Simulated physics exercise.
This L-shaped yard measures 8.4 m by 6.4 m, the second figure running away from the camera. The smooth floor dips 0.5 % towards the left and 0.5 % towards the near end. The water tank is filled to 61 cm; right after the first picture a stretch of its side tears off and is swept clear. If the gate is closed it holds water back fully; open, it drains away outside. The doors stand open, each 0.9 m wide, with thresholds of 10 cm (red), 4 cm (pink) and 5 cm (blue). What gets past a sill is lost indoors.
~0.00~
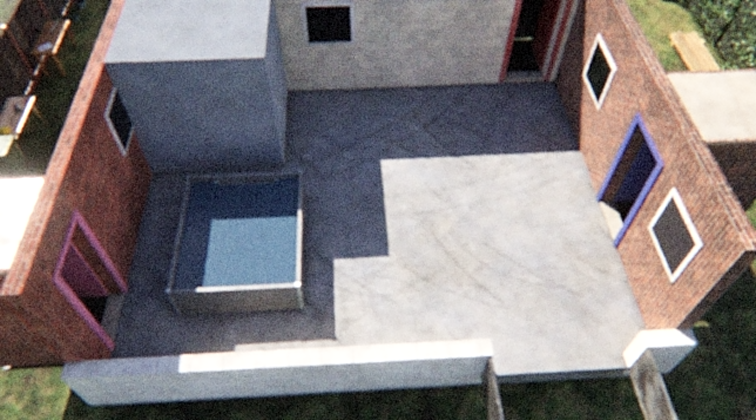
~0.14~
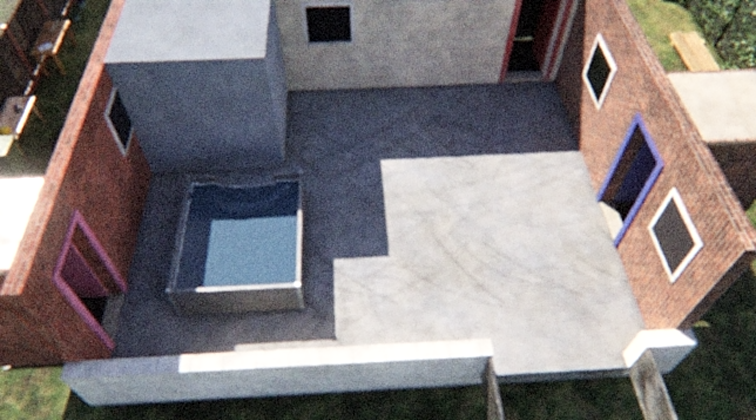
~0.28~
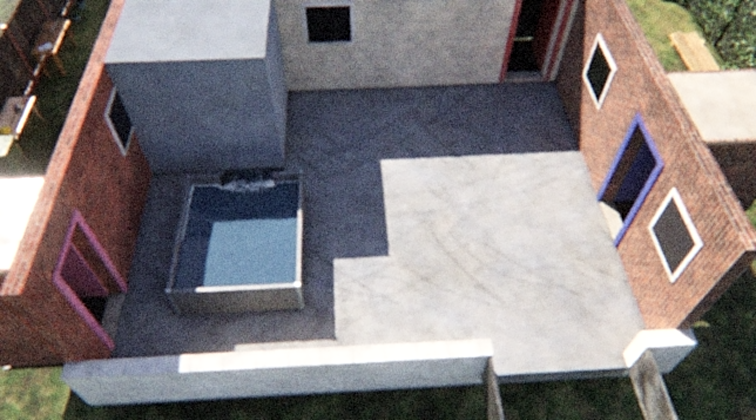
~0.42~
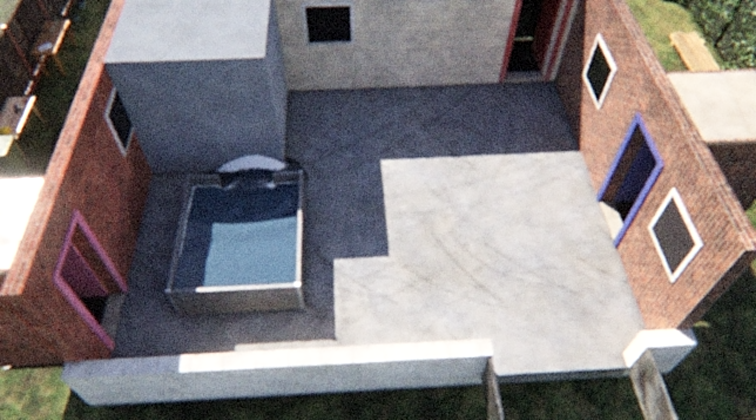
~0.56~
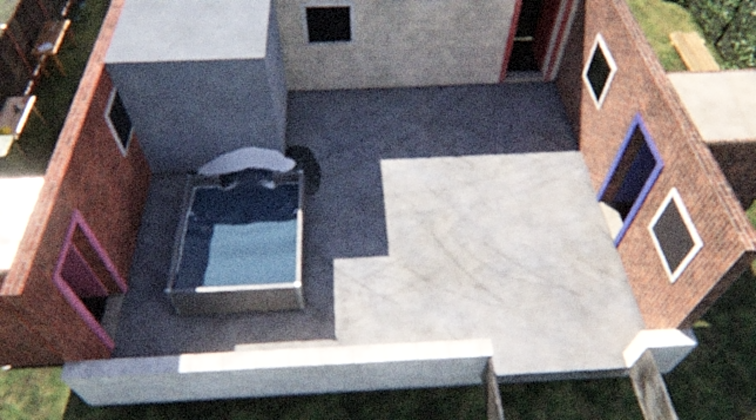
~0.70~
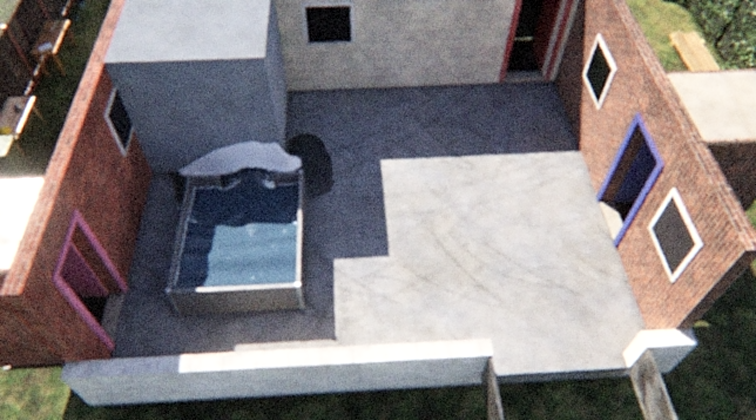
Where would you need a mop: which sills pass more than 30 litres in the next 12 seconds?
The water let in: At the red door it does not reach the limit; at the pink door it goes over the limit; at the blue door it does not reach the limit.
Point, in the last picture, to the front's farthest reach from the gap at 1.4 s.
Around (347, 102).
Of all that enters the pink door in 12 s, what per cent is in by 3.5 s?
Some 0 per cent by then.
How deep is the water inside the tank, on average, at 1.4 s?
About 45 cm.
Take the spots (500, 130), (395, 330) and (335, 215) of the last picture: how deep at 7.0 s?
Roughly 4, 3 and 1 cm, in turn.
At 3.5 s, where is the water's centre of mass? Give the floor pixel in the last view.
Around (270, 224).
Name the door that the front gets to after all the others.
Last comes the blue one.
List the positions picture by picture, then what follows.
The water tank at (241, 230) is whole and still, 61 cm deep, in the first picture.
Water pours out at (250, 194) and has run 0.6 m, to (280, 191); deepest outside 18 cm, 61 cm at the water tank's back, in the second picture.
Water pours out at (250, 195) and has run 0.9 m, to (272, 168); deepest outside 30 cm, 61 cm at the water tank's back, in the third picture.
Water pours out at (250, 194) and has run 1.1 m, to (291, 163); deepest outside 39 cm, 61 cm at the water tank's back, in the fourth picture.
The front is at (307, 153), 1.5 m from the gap at (250, 194); 1.6 m2 of floor is under water; 61 cm left at the back of the water tank, in the fifth picture.
Water pours out at (250, 194) and has run 1.9 m, to (307, 138); deepest outside 81 cm, 59 cm at the water tank's back, in the sixth picture.
After 1.4 s water covers 15 % of the floor and is deepest (47 cm) near (256, 176); red door not reached, pink door not reached, blue door not reached.
After 2.2 s water covers 35 % of the floor and is deepest (41 cm) near (256, 176); red door not reached, pink door 3 cm at the sill, 0 L in, blue door not reached.
After 3.5 s water covers 60 % of the floor and is deepest (29 cm) near (105, 381); red door 2 cm at the sill, 0 L in, pink door 5 cm at the sill, 0 L in, blue door not reached.
After 7.0 s water covers 90 % of the floor and is deepest (18 cm) near (105, 381); red door 6 cm at the sill, 0 L in, pink door 9 cm at the sill, 76 L in, blue door 3 cm at the sill, 1 L in.
After 12.0 s water covers 95 % of the floor and is deepest (10 cm) near (105, 381); red door 2 cm at the sill, 0 L in, pink door 8 cm at the sill, 159 L in, blue door 7 cm at the sill, 2 L in.
